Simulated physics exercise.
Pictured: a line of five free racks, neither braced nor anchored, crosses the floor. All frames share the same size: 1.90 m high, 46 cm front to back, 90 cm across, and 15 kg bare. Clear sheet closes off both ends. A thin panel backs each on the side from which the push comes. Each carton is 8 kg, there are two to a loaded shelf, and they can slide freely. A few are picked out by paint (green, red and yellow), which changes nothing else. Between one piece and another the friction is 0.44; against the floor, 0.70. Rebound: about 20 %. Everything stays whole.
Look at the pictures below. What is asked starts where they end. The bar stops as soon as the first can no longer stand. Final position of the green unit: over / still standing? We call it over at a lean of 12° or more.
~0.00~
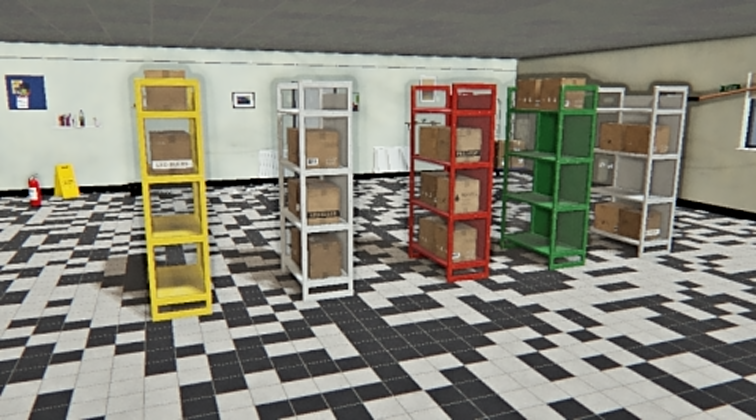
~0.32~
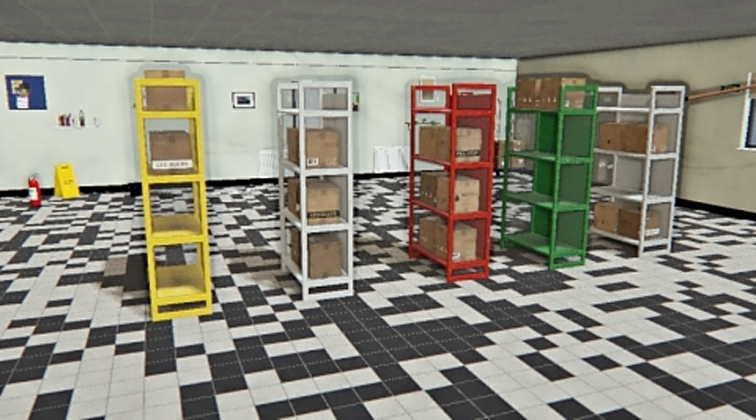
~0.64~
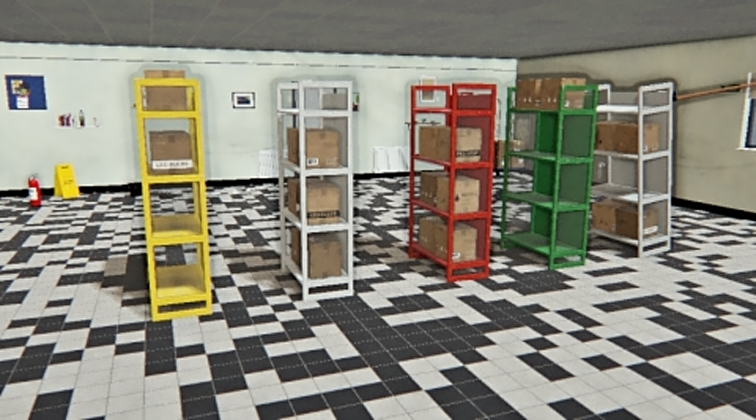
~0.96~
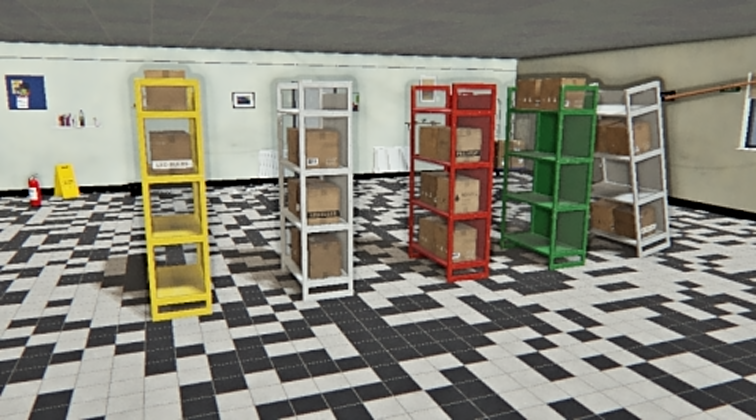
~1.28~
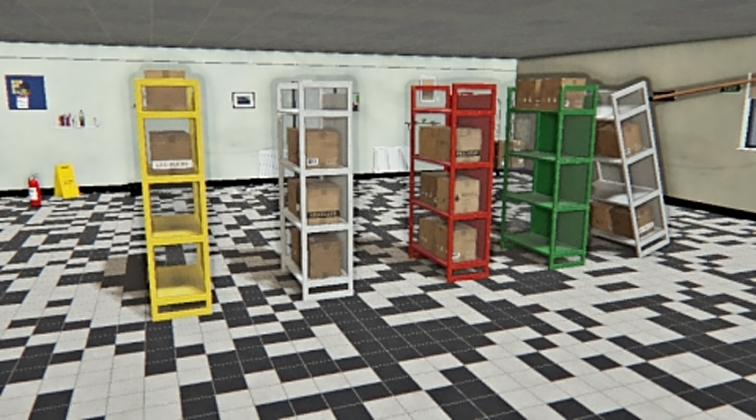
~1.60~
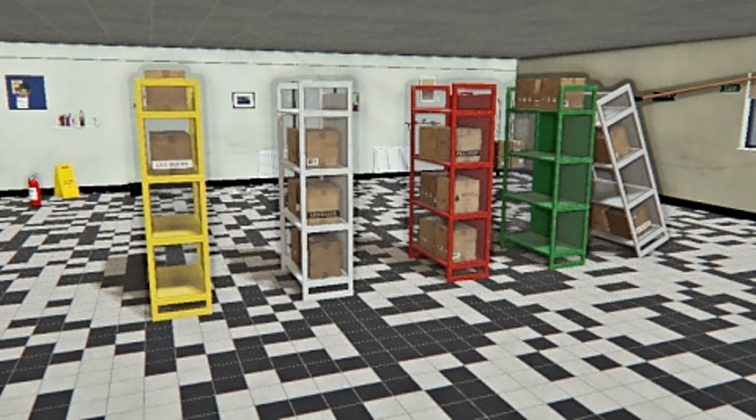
Over.
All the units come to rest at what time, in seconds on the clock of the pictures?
Near 5.5 s.
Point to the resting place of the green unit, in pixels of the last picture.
Near (465, 210).
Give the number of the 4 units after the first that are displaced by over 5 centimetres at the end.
Shifted count - 4.
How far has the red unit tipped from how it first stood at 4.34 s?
60°.
After 2.76 s, 4 cartons spilt or dropped; 1 of the 4 other units over; green unit 22° from how it stood.
After 3.64 s, 9 cartons spilt or dropped; 2 of the 4 other units over; green unit 53° from how it stood; red unit 38° from how it stood.
After 4.34 s, 16 cartons spilt or dropped; 4 of the 4 other units over; green unit 63° from how it stood; red unit 58° from how it stood.
After 4.98 s, 22 cartons spilt or dropped; 4 of the 4 other units over; green unit 65° from how it stood; yellow unit lying flat.
In the end (5.9 s), 22 cartons spilt or dropped; 4 of the 4 other units over; green unit 65° from how it stood; yellow unit lying flat; red unit 65° from how it stood. Not one is left standing. From the last view, middles, green unit near (465, 210), yellow unit near (9, 292).
